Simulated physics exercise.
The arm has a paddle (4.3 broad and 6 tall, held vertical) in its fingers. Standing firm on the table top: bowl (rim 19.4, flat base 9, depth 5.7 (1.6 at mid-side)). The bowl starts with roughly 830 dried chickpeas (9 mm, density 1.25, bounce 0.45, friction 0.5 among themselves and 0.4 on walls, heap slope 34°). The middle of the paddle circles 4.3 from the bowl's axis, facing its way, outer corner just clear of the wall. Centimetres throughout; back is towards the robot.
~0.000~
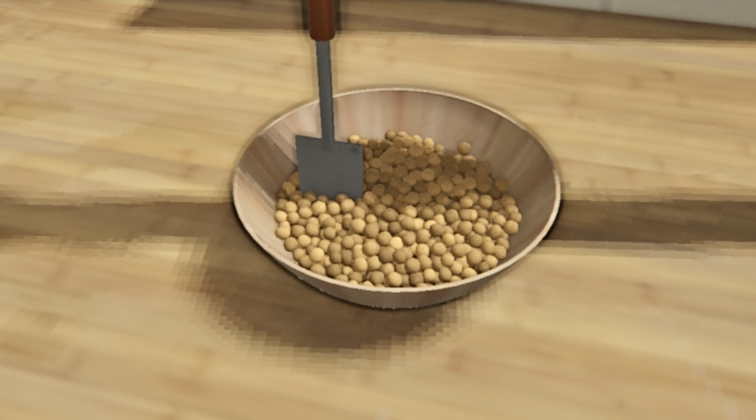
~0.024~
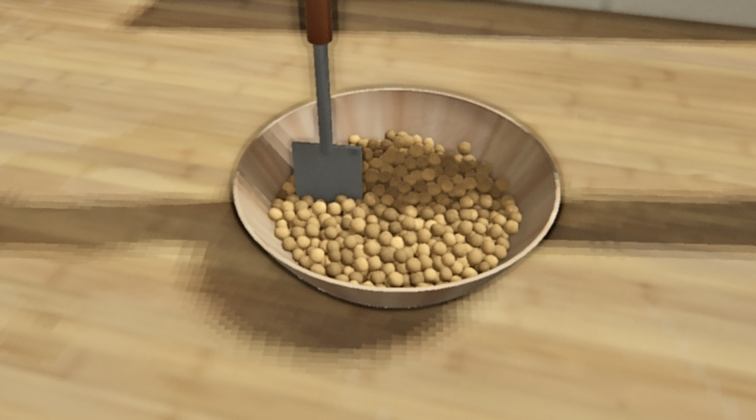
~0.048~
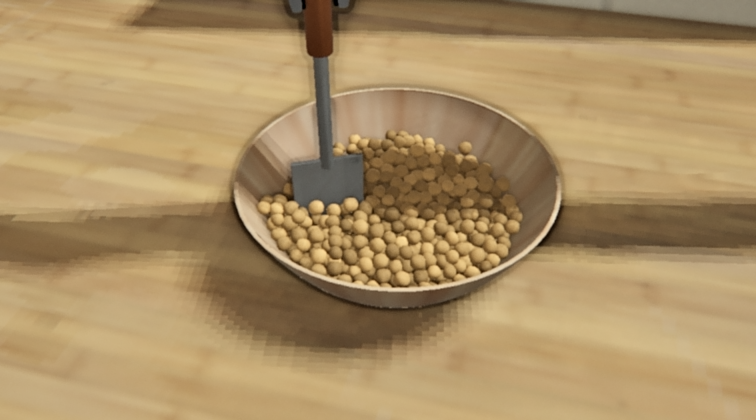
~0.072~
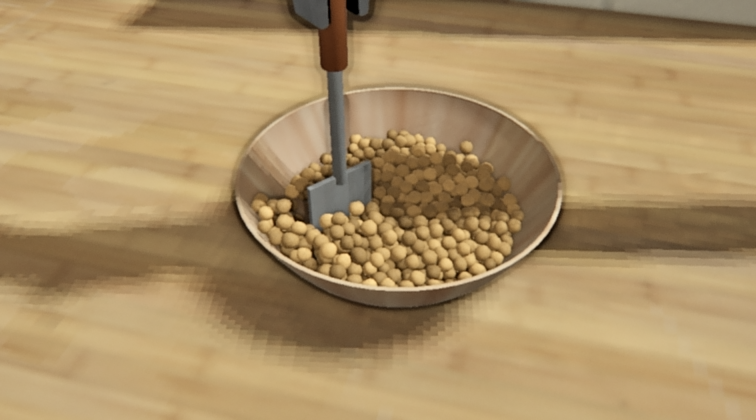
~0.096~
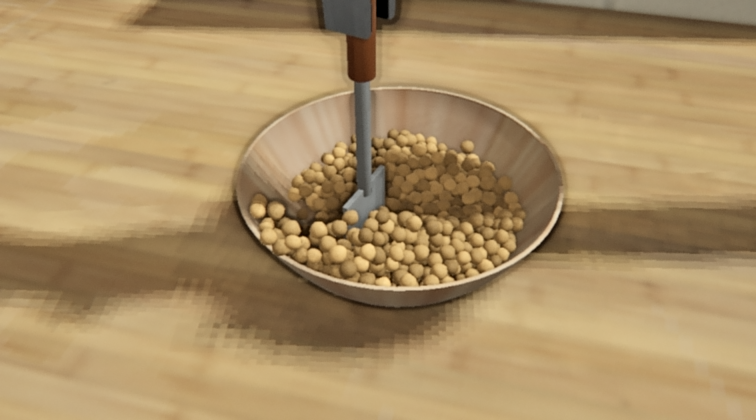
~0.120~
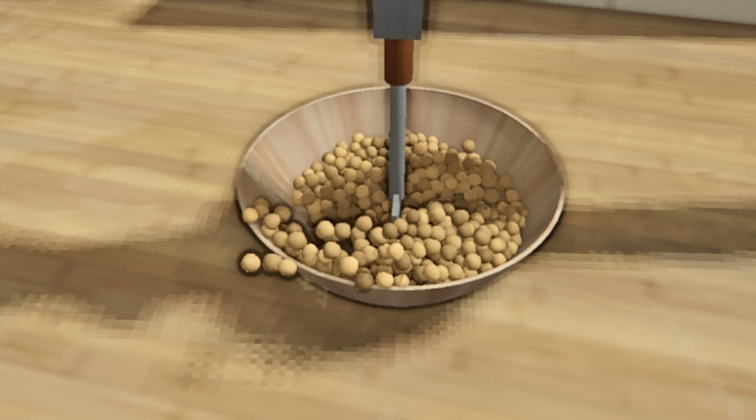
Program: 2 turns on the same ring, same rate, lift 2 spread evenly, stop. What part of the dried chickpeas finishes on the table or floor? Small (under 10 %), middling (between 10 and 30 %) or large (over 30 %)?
On the table or floor the share is large, over 30 %.
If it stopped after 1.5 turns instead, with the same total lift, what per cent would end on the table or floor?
It would be near 35 per cent.
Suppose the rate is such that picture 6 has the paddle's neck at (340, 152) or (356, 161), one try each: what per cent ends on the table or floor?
About 10 and 20 per cent.
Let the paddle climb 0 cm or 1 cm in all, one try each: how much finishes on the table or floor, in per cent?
About 55 and 45 per cent.
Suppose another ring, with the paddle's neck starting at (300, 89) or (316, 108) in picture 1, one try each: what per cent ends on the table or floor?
About 10 and 35 per cent.
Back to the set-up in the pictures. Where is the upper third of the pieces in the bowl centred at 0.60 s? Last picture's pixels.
At about (405, 220).
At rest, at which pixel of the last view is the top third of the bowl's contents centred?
Around (399, 213).
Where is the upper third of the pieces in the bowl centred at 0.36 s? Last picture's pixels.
Around (327, 159).
After 0.36 s, 340° round, highest piece 11 above the table; 575 in the bowl, 141 on the table or floor, 112 in flight or on the tool.
After 0.60 s, 220° round, highest piece 8 above the table; 520 in the bowl, 299 on the table or floor, 9 in flight or on the tool.
After 0.91 s, 0° round, highest piece 5 above the table; 517 in the bowl, 311 on the table or floor.
After 1.61 s, 0° round, highest piece 5 above the table; 517 in the bowl, 311 on the table or floor.
At rest, 517 in the bowl, 311 on the table or floor. That is 38 % on the table or floor.
